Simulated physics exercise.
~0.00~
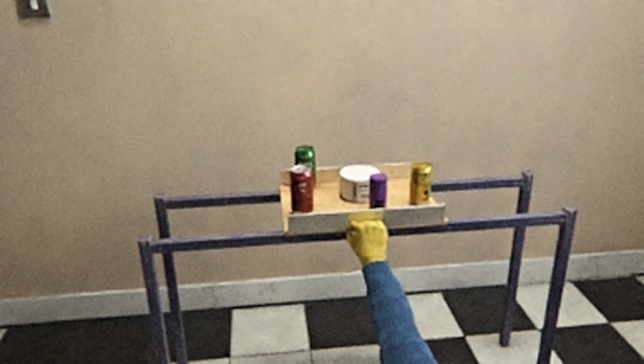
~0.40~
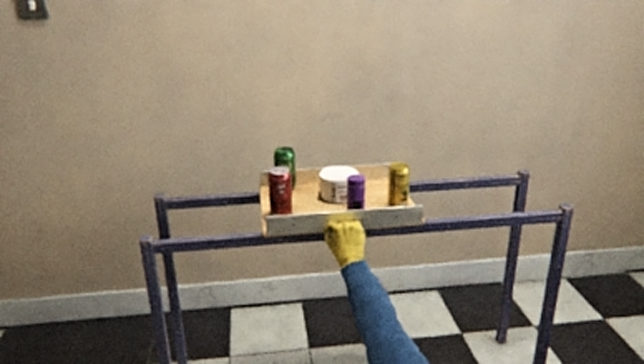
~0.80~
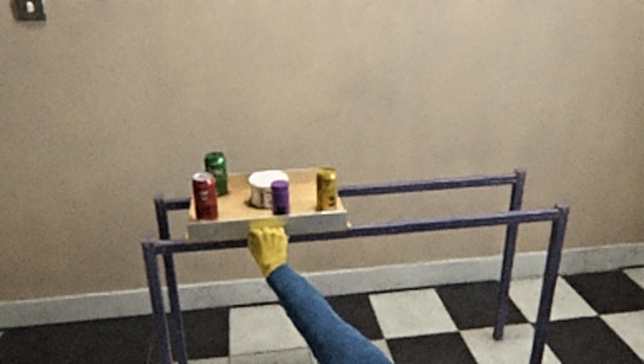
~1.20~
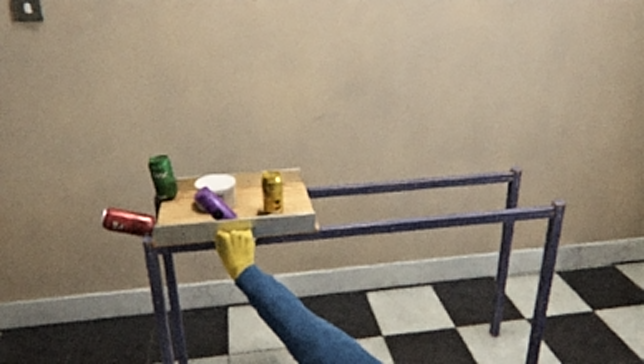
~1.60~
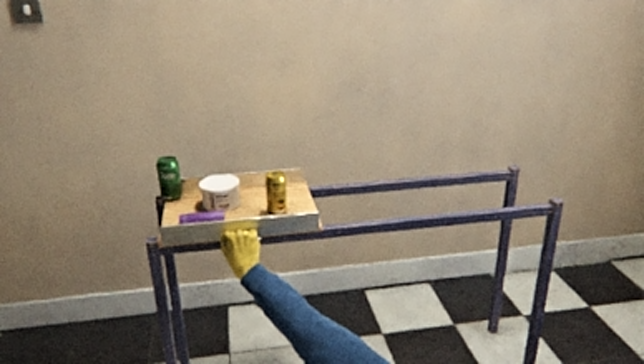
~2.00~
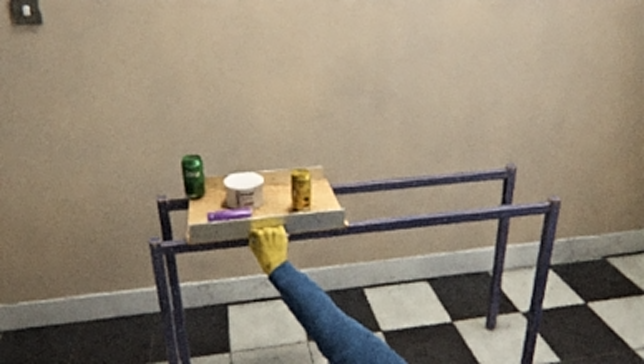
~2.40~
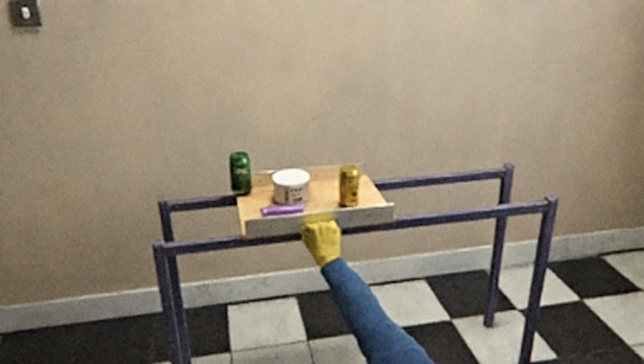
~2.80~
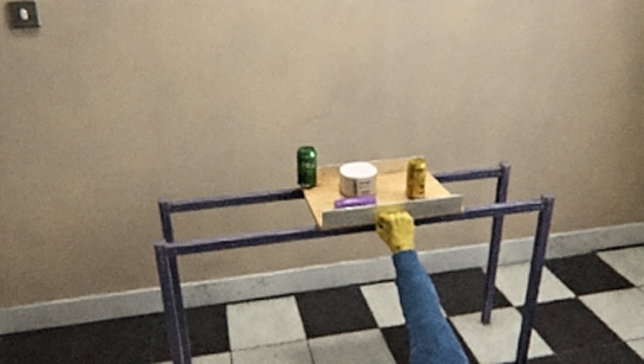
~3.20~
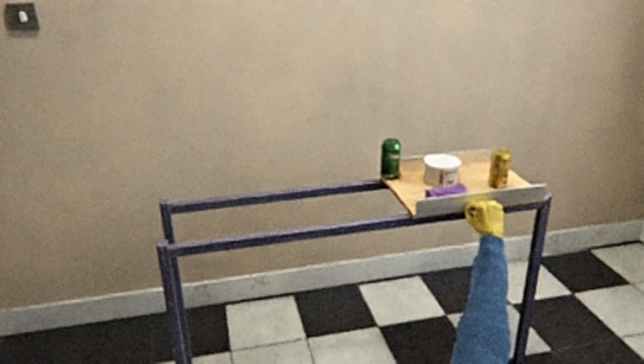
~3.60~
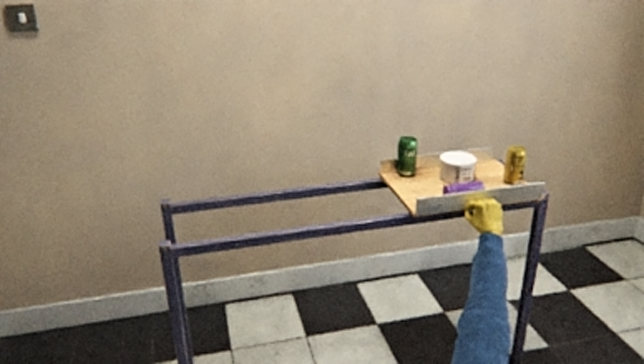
Above a checkered floor, a yellow-gloved hand pushed a tray of cans and a white tub left along blue rails, where the red can fell off and a purple one tipped over, then pushed it right, the other cans and tub still upright.
